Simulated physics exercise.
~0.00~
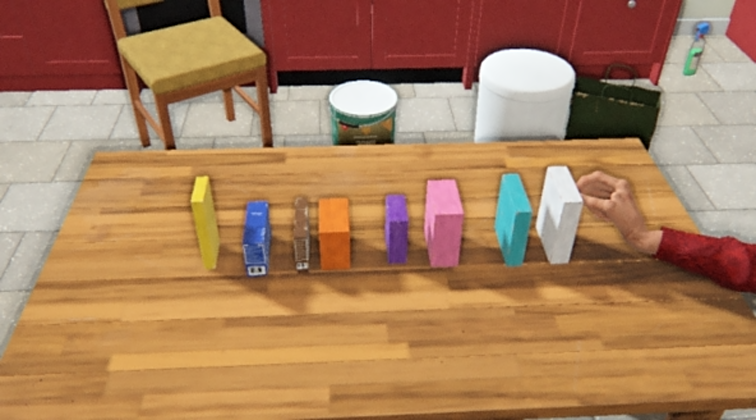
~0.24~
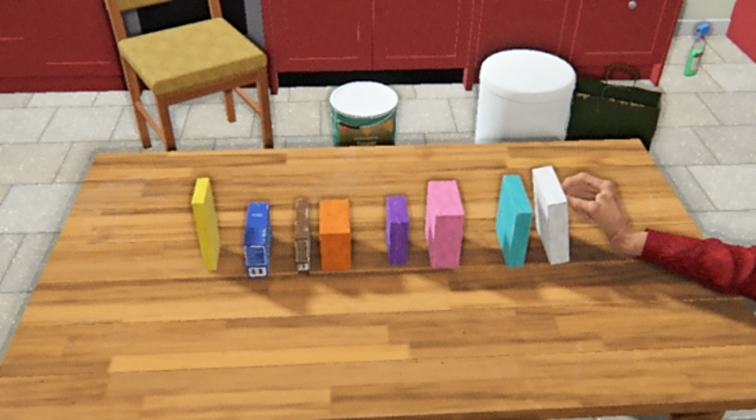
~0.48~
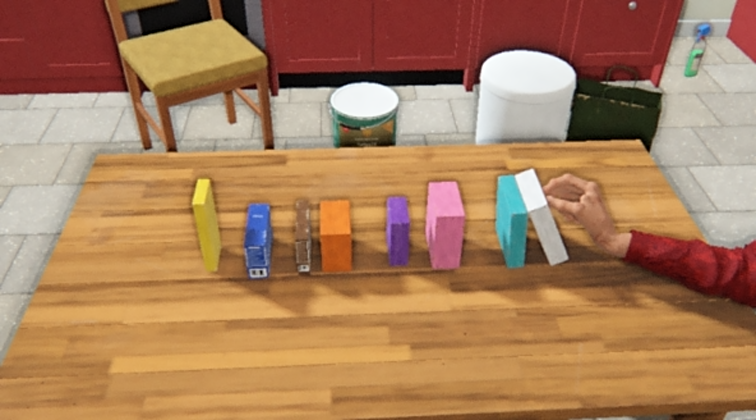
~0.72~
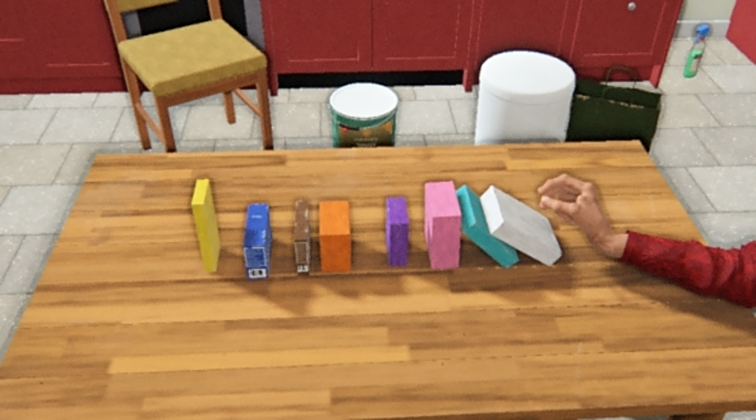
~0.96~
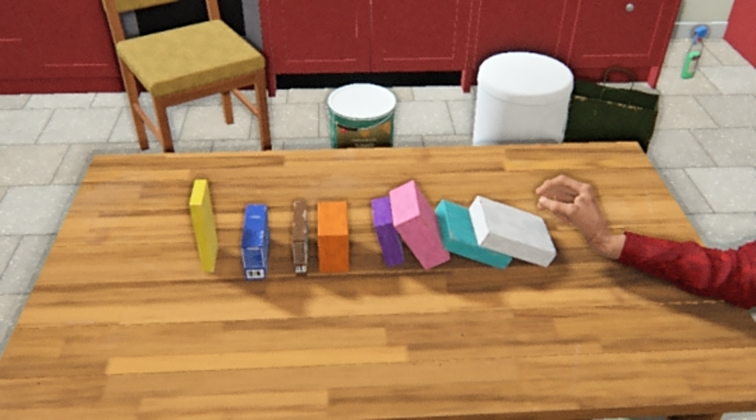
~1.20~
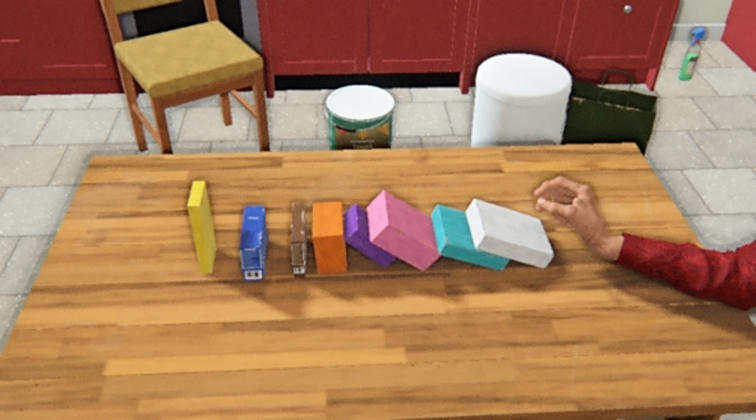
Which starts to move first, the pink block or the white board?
The white board starts to move first, tipping left beside the hand while the pink block is still upright. The pink block only begins to lean later, after the turquoise block has tipped toward it.
